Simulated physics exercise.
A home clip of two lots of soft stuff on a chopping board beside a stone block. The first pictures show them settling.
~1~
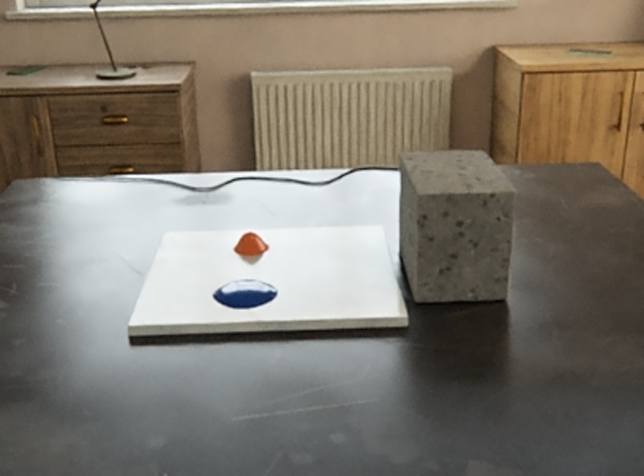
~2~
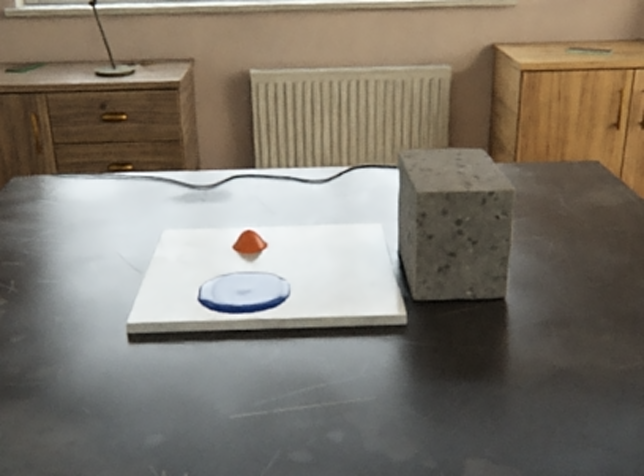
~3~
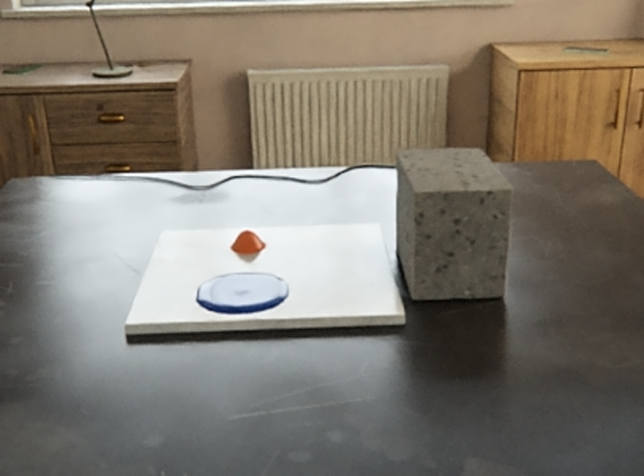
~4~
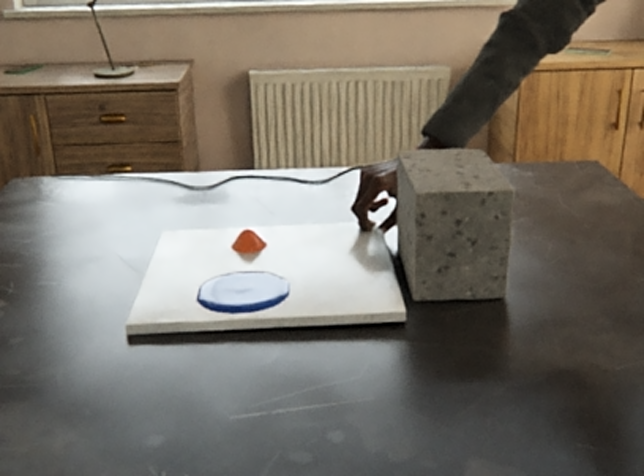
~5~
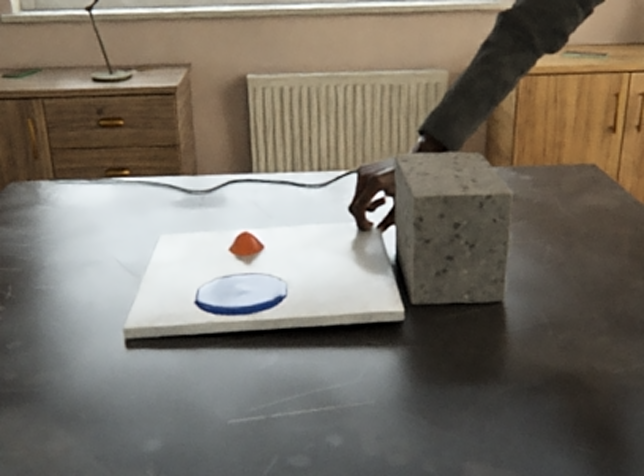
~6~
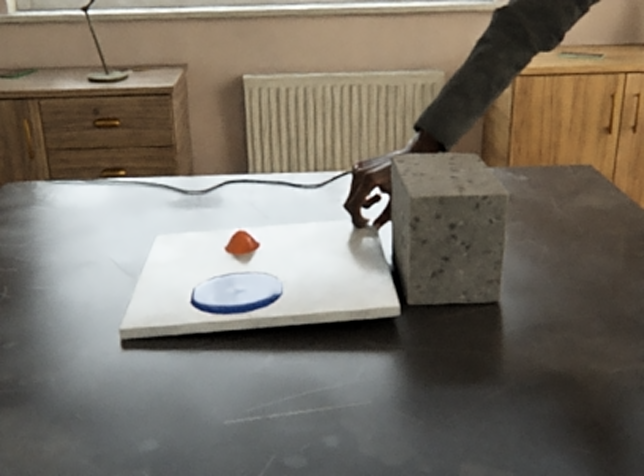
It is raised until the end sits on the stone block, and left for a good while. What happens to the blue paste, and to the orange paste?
As for the blue paste, it slides over the edge; the orange paste holds its ground.
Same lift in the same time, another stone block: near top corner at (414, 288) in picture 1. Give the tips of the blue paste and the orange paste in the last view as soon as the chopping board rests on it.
At (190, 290), and at (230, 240).
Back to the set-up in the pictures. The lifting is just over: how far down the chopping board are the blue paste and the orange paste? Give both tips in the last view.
In turn (125, 300) and (210, 216).
Next, slope about 29°; the blue paste has crept down a long way; the orange paste has not moved.
After that, the blue paste is dripping off the low end; the orange paste has not moved.
Finally, slope about 29°; the blue paste is dripping off the low end; the orange paste has not moved.
